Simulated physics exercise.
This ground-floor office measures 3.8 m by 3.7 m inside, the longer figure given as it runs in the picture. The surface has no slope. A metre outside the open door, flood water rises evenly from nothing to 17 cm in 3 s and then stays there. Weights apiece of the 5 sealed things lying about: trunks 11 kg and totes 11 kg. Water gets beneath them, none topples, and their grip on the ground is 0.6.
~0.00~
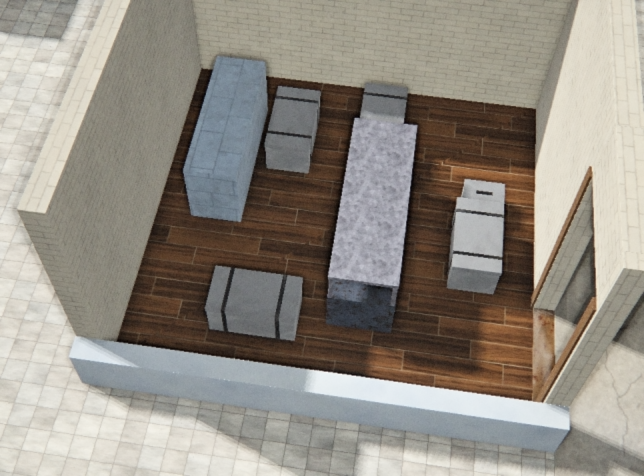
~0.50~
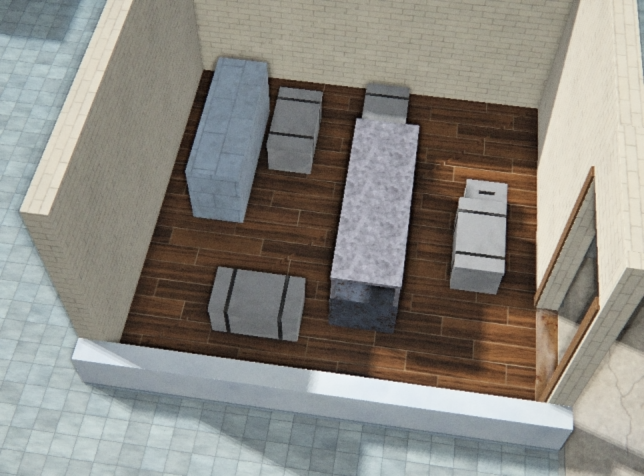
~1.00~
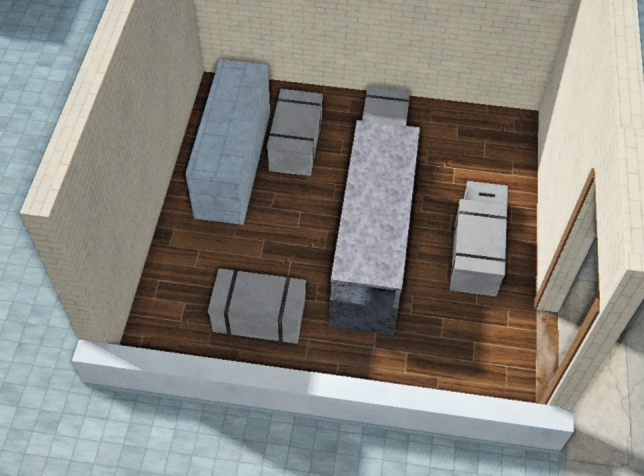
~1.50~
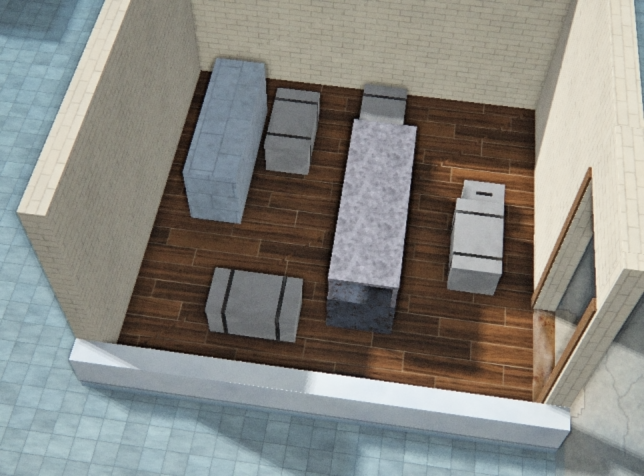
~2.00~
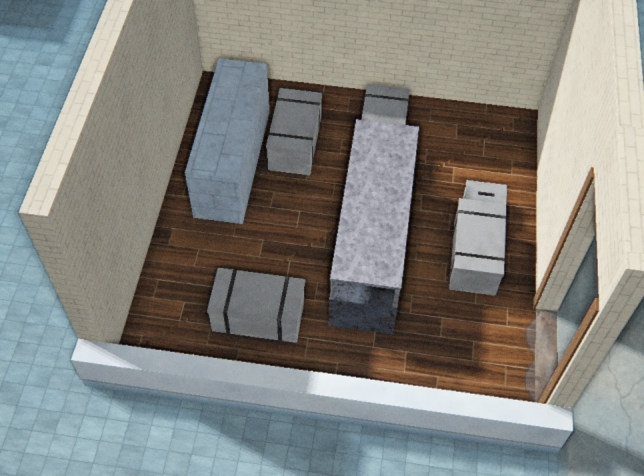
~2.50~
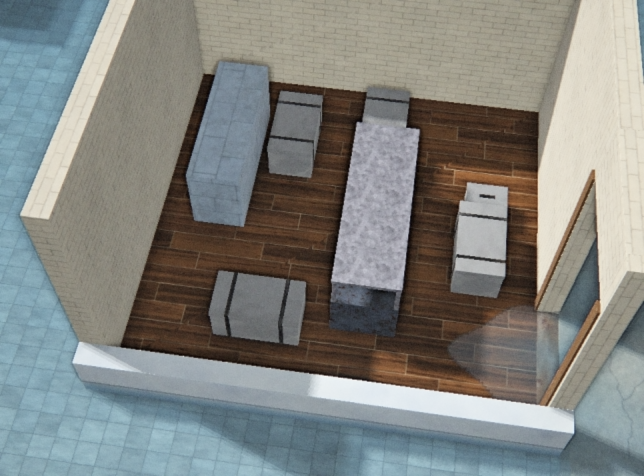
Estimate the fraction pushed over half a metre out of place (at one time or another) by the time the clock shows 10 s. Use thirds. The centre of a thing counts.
Share: Not even a third.
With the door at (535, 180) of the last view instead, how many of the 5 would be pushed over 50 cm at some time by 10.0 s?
In that case 3 of them.
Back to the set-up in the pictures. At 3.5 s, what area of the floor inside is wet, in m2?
Some 2.5 m2.
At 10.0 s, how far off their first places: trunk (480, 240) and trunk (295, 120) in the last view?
In turn: 10 cm, 5 cm.
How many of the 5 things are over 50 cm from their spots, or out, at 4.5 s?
By then 0.
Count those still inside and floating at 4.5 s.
At that moment 0.
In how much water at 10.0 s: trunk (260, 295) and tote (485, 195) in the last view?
Roughly 6 and 7 cm.
After 3.5 s 0 of 5 are over 50 cm from their spots; 0 afloat.
After 4.5 s 0 of 5 are over 50 cm from their spots; 0 afloat.
After 7.0 s 1 of 5 are over 50 cm from their spots; 0 afloat.
After 10.0 s 1 of 5 are over 50 cm from their spots, and 1 have been at some point; 2 afloat.
